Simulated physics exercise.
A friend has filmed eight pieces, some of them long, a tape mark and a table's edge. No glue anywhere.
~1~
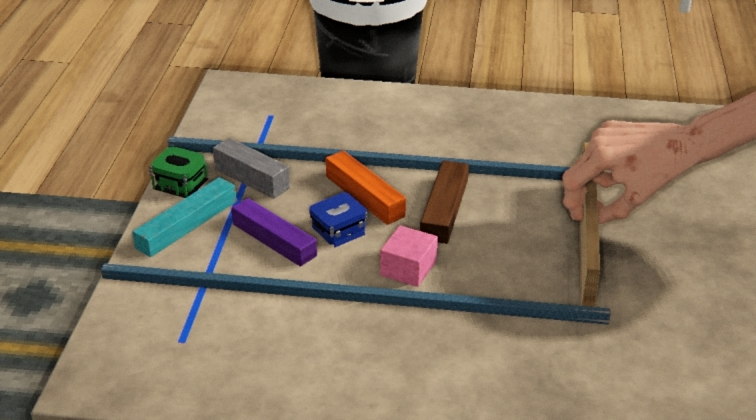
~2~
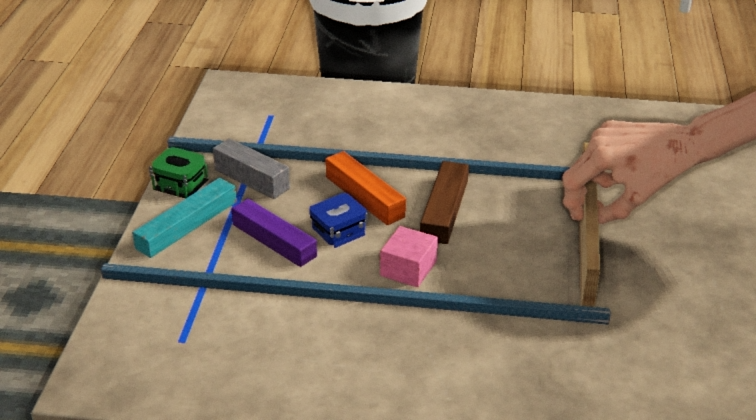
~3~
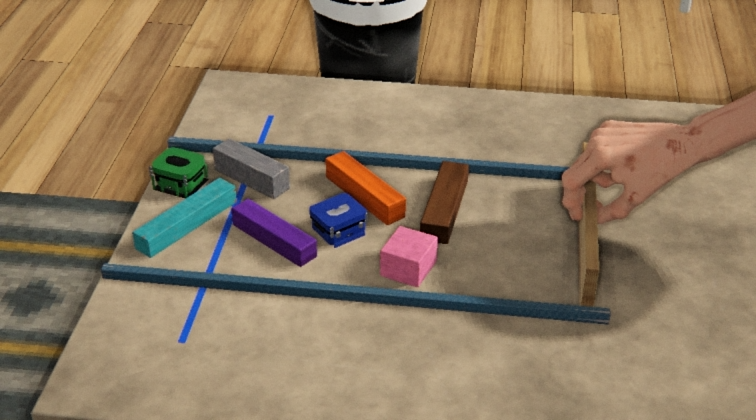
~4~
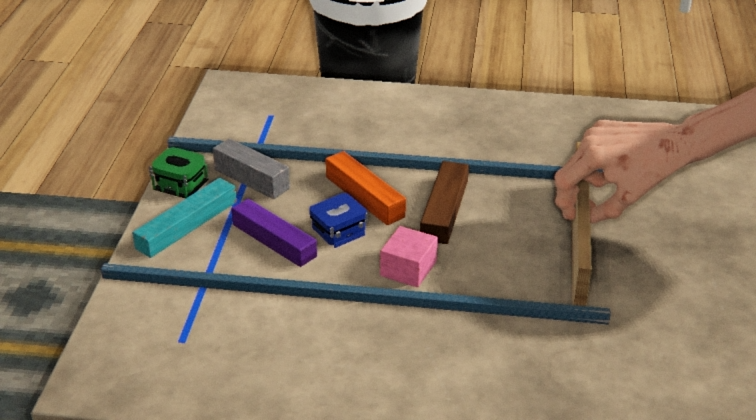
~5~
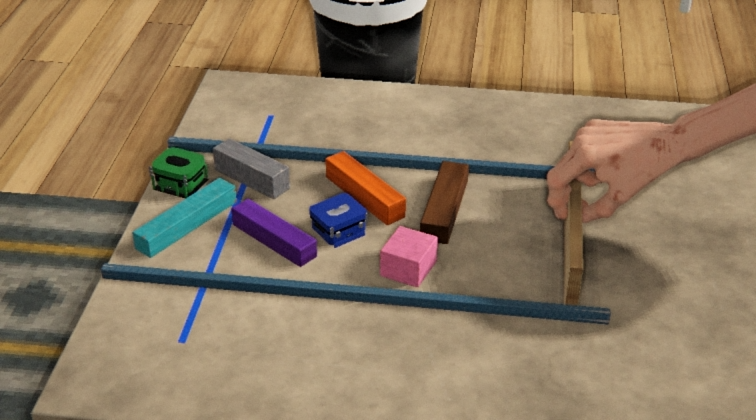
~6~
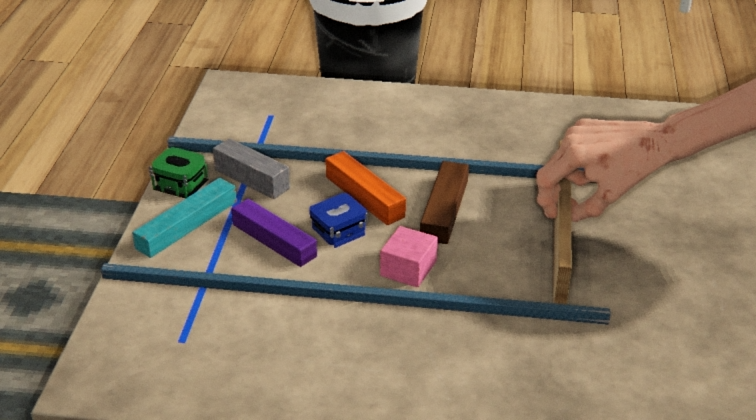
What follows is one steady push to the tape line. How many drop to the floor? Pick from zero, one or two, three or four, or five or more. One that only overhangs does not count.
The number that fall off is one or two.
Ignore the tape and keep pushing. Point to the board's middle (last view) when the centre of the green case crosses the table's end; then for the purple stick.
About (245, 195), and (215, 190) for the other.
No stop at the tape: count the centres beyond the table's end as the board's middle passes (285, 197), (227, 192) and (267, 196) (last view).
The counts: 0, 2 and 0.
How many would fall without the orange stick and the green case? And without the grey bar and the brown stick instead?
1 in the first case, 0 in the second.
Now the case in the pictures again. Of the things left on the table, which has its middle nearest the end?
It is the grey bar.
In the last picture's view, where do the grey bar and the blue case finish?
About (164, 157), and the other about (170, 215).
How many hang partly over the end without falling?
The number is 2.
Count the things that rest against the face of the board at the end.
In contact: 2.
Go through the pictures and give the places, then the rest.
Green case (179, 173); turquoise bar (186, 216); grey bar (251, 168); board (588, 222); tape (232, 214), in the first picture.
Turquoise bar (186, 216); board (588, 222), in the second picture.
Grey bar (251, 168); brown stick (445, 201), in the third picture.
Green case (179, 173); pink block (409, 257), in the fourth picture.
Turquoise bar (186, 216); blue case (338, 221), in the fifth picture.
Green case (179, 173); turquoise bar (186, 216); grey bar (251, 168); board (563, 220); tape (232, 214), in the sixth picture.
Soon after, none off yet; green case at rest near (179, 173); turquoise bar at rest near (186, 216); grey bar at rest near (251, 168).
In the end, the number that fall off is one or two; gone, turquoise bar and green case.
